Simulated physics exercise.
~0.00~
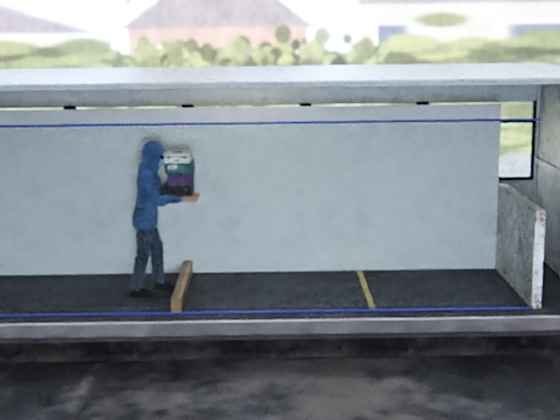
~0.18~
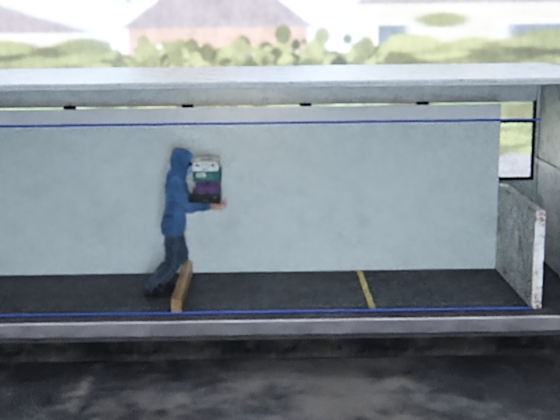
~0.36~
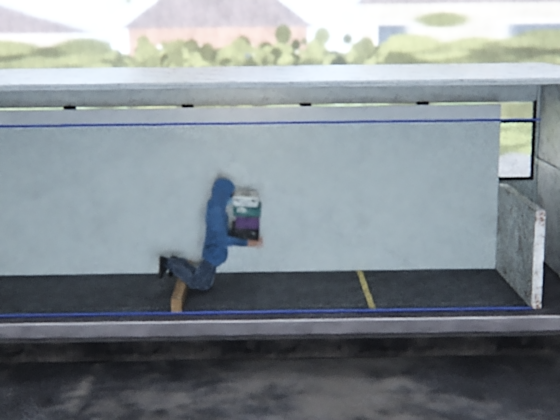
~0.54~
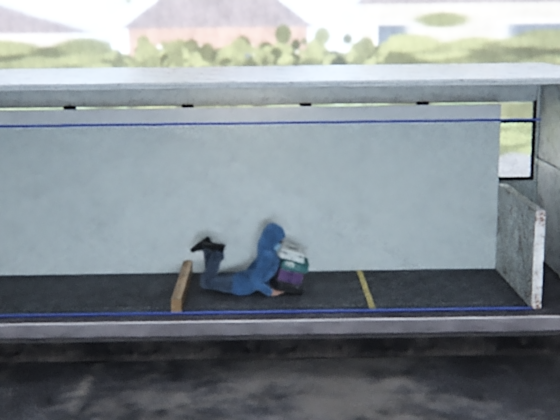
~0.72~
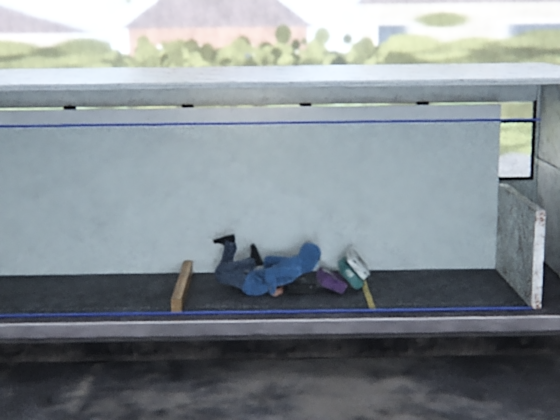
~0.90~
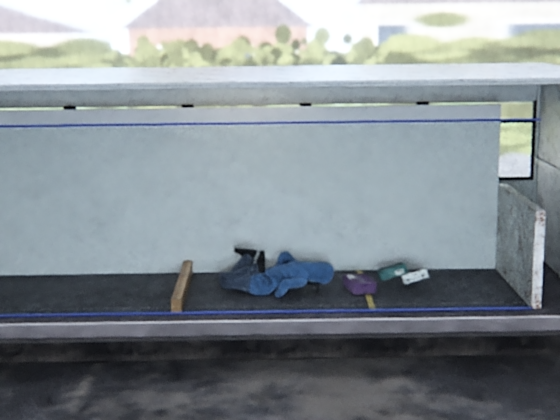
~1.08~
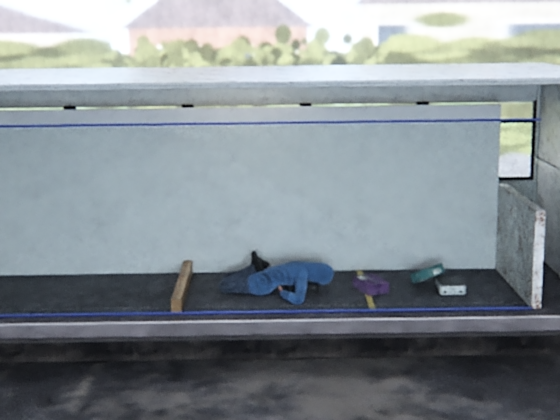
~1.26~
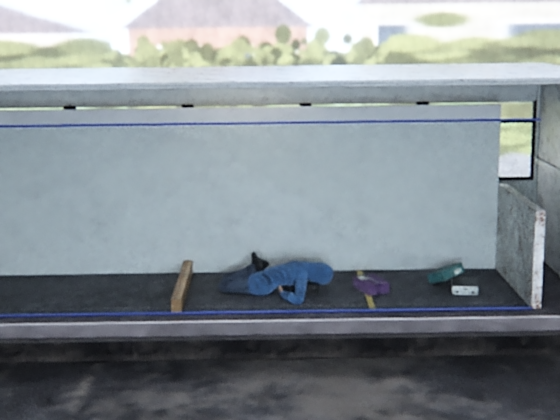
A long, narrow metro car interior with a pale wall is seen from the side by a still camera, with a wooden rail on the dark floor and a yellow line to its right. A courier in a blue hooded top and dark trousers holds a stack of white, teal, purple and black boxes in both arms. The courier lurches right, trips over the rail and falls forward onto the floor. The stack tips and spills rightward. The teal and white boxes tumble past the yellow line and settle beyond it, the purple one lies at the line, and the courier lies face down short of it.
